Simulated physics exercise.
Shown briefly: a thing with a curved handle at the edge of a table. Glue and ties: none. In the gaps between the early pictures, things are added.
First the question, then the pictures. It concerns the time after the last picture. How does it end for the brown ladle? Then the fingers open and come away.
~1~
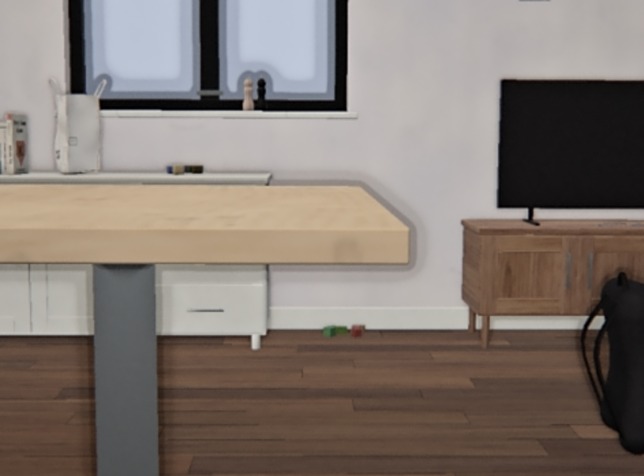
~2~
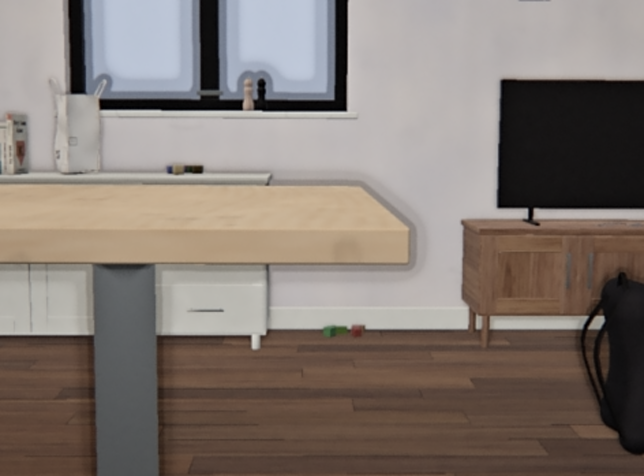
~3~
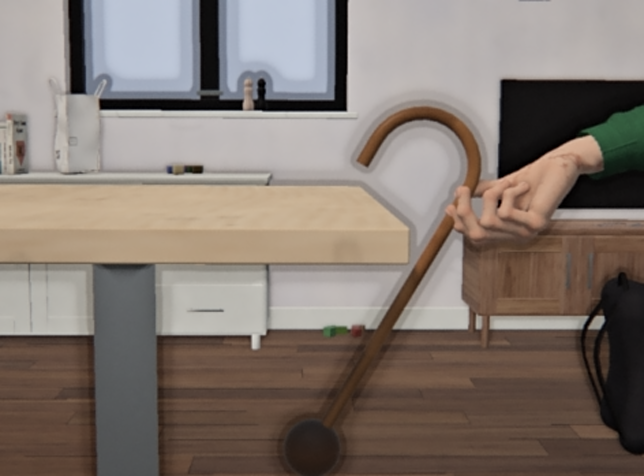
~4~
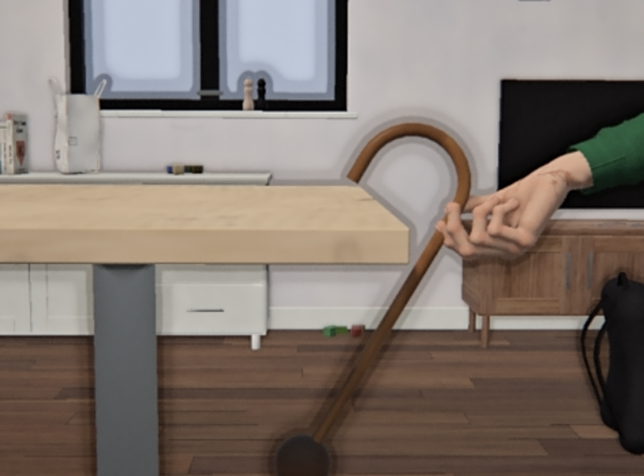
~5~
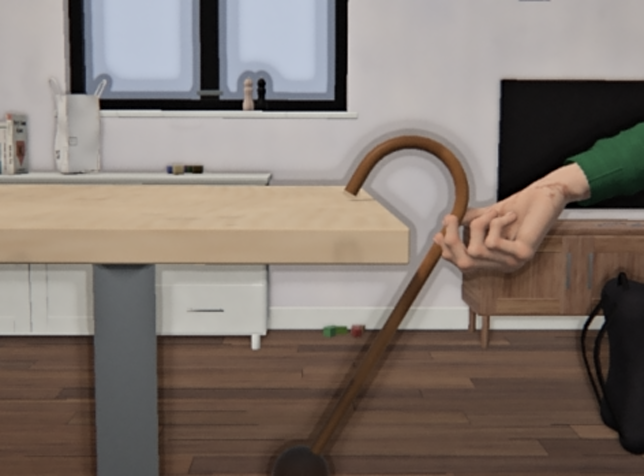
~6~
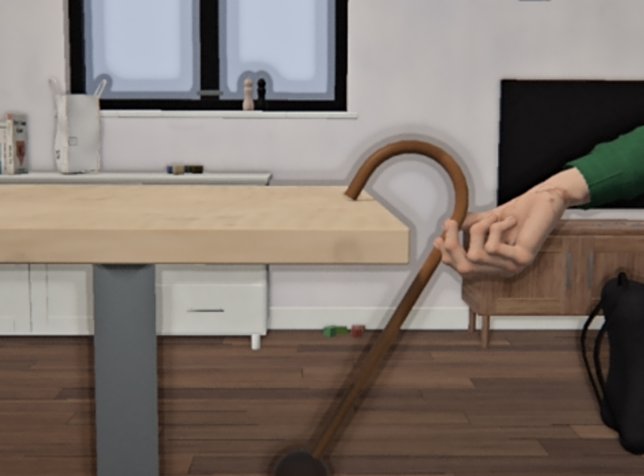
It stays on.
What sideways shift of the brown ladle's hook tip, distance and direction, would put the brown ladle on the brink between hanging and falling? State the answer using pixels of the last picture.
Roughly 28 pixels right.
Then, 0.40 s past the last view, brown ladle at rest near (352, 322).
Finally, the brown ladle remains in place, near (350, 322).
